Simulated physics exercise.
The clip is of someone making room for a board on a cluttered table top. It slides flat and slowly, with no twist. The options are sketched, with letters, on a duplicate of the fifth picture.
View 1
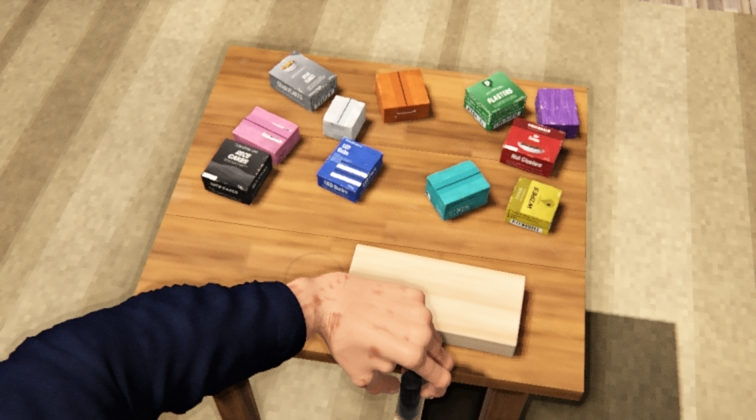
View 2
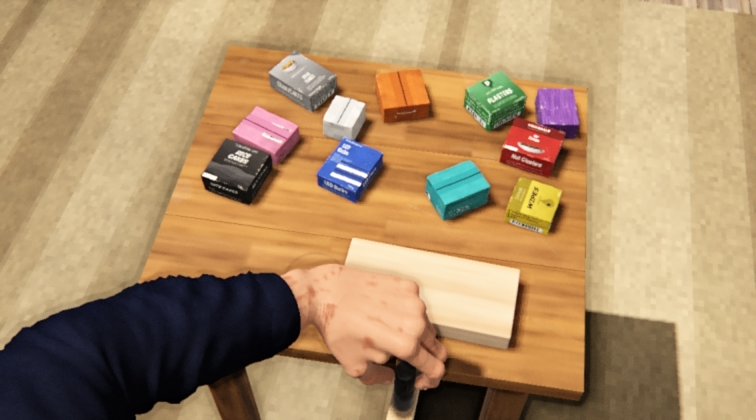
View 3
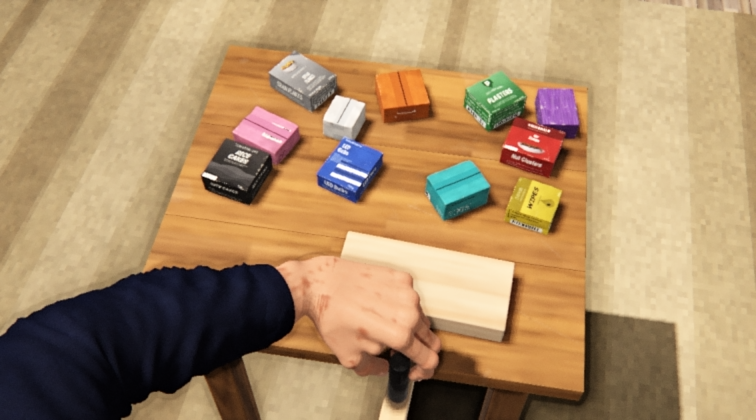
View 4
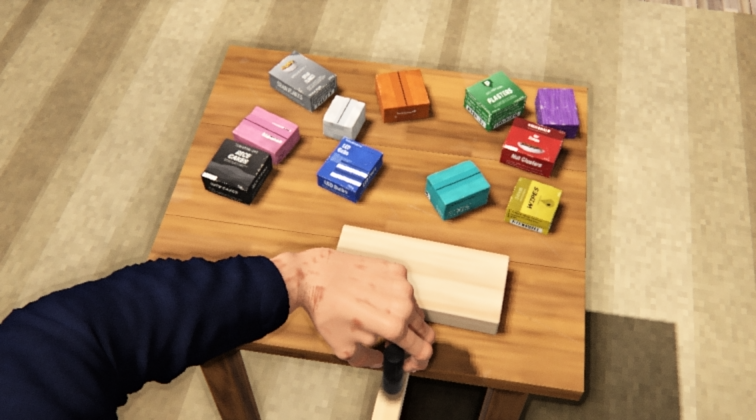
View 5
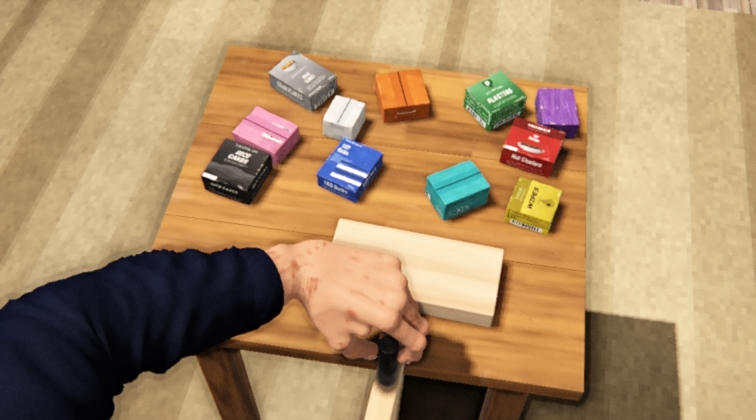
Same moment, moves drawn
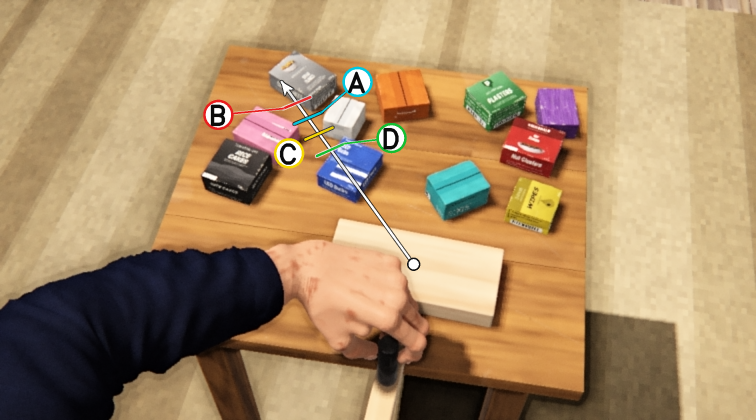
In this clip, a hand in a dark blue sleeve slowly slides a pale wooden board a short way up and to the left across a wooden table, while the small colourful boxes scattered beyond it stay still.
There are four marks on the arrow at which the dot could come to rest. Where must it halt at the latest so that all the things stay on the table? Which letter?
Mark A.
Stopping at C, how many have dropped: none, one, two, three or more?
By then, none.
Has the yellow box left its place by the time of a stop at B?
By then, no.
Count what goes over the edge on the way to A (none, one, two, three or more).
The count is none.
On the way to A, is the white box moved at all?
Yes.
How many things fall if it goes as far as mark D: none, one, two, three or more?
The count is none.
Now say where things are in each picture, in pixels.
In the first frame, board (434, 292); white box (345, 120); grey packet (303, 82).
In the second frame, board (429, 285); black packet (238, 171).
In the third frame, board (423, 279); blue box (351, 169).
In the fourth frame, board (418, 272); purple block (556, 113).
In the fifth frame, board (414, 265); orange box (402, 96); green box (495, 101); pink box (267, 136).
On the copy, A at (308, 118); B at (297, 103); C at (319, 133); D at (331, 150); the arrow from (414, 264) to (282, 82); the white dot at (414, 264).
On A. First, board (372, 214); turquoise box (457, 180); blue box (350, 159).
Then, board (334, 162); black packet (226, 167); white box (353, 83).
Finally, board (309, 126); white box (362, 58); pink box (214, 108); nothing has fallen.
By contrast, B drops the white box and pink box; C is safe but short; D is safe but short.
